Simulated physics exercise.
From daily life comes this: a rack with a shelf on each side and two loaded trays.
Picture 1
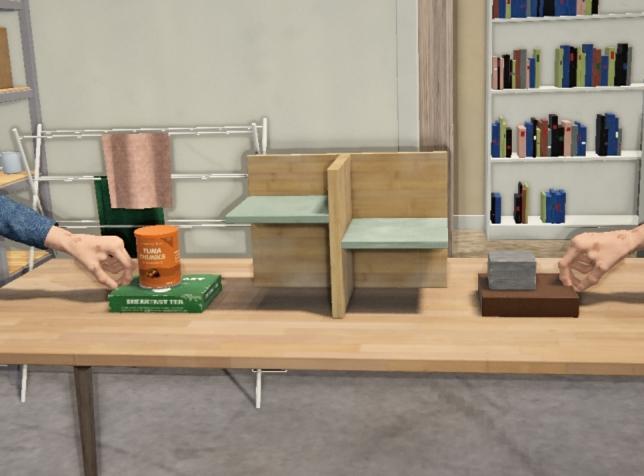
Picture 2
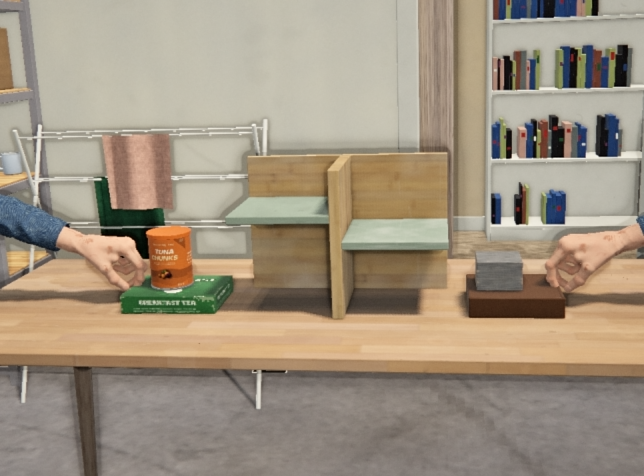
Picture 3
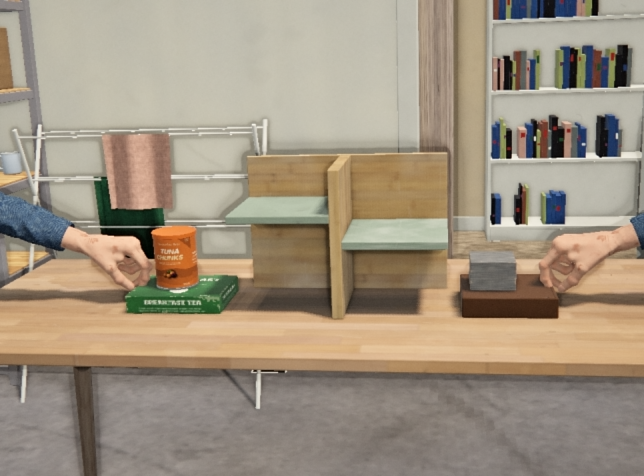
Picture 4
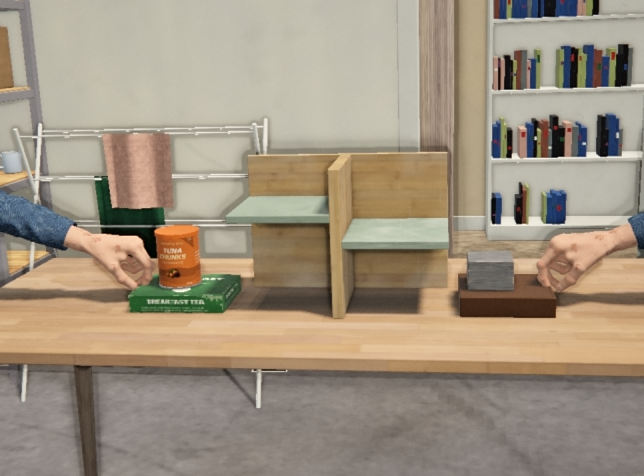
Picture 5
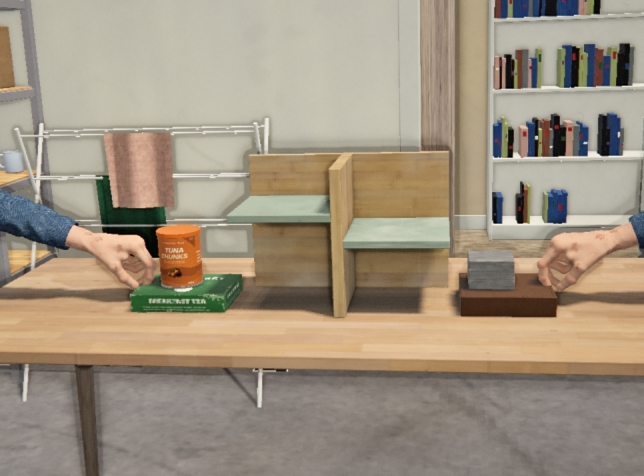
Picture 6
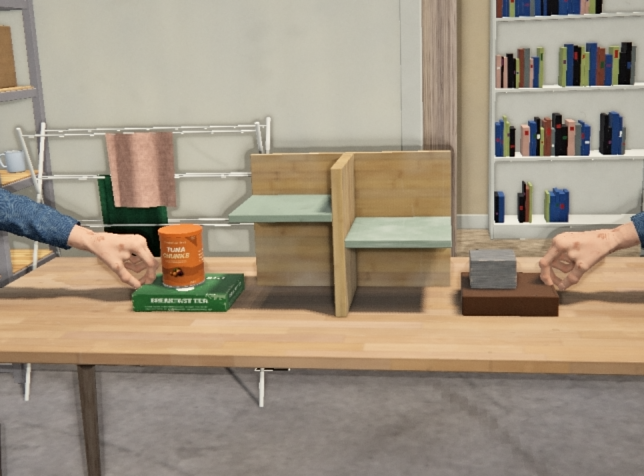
In the video, a hand at left slides a green packet carrying an orange tin inward across a wooden table while a hand at right slides a brown tray with a grey block toward the central shelved rack, then both barely move.
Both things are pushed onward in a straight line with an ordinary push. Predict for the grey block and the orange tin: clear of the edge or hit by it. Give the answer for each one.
The grey block goes in cleanly; the orange tin goes in cleanly.
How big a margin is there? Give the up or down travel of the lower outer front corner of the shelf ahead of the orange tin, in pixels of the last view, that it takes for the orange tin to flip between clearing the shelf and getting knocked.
Roughly 16 pixels downward.
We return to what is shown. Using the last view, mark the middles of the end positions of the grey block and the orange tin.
Final spots: Grey block at (393, 269), orange tin at (284, 256).
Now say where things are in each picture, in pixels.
In the first picture, hands sliding the things forward; grey block (511, 270); orange tin (159, 257); shelf (342, 232).
In the second picture, hands sliding the things forward; orange tin (171, 258); brown tray (513, 295).
In the third picture, hands sliding the things forward; grey block (492, 271); green packet (184, 294).
In the fourth picture, hands sliding the things forward; orange tin (179, 257); shelf (342, 233).
In the fifth picture, hands sliding the things forward; grey block (490, 270); brown tray (505, 294).
In the sixth picture, hands sliding the things forward; grey block (492, 269); orange tin (182, 256); green packet (191, 292).
Then, 0.70 s past the last view, grey block riding along near (462, 269); orange tin riding along near (209, 256).
Then, 1.24 s past the last view, grey block riding along near (426, 269); orange tin riding along near (242, 256).
Then, 1.72 s past the last view, grey block riding along near (393, 269); orange tin riding along near (270, 256).
Finally, the grey block rides in untouched, near (392, 269); the orange tin rides in untouched, near (284, 256).
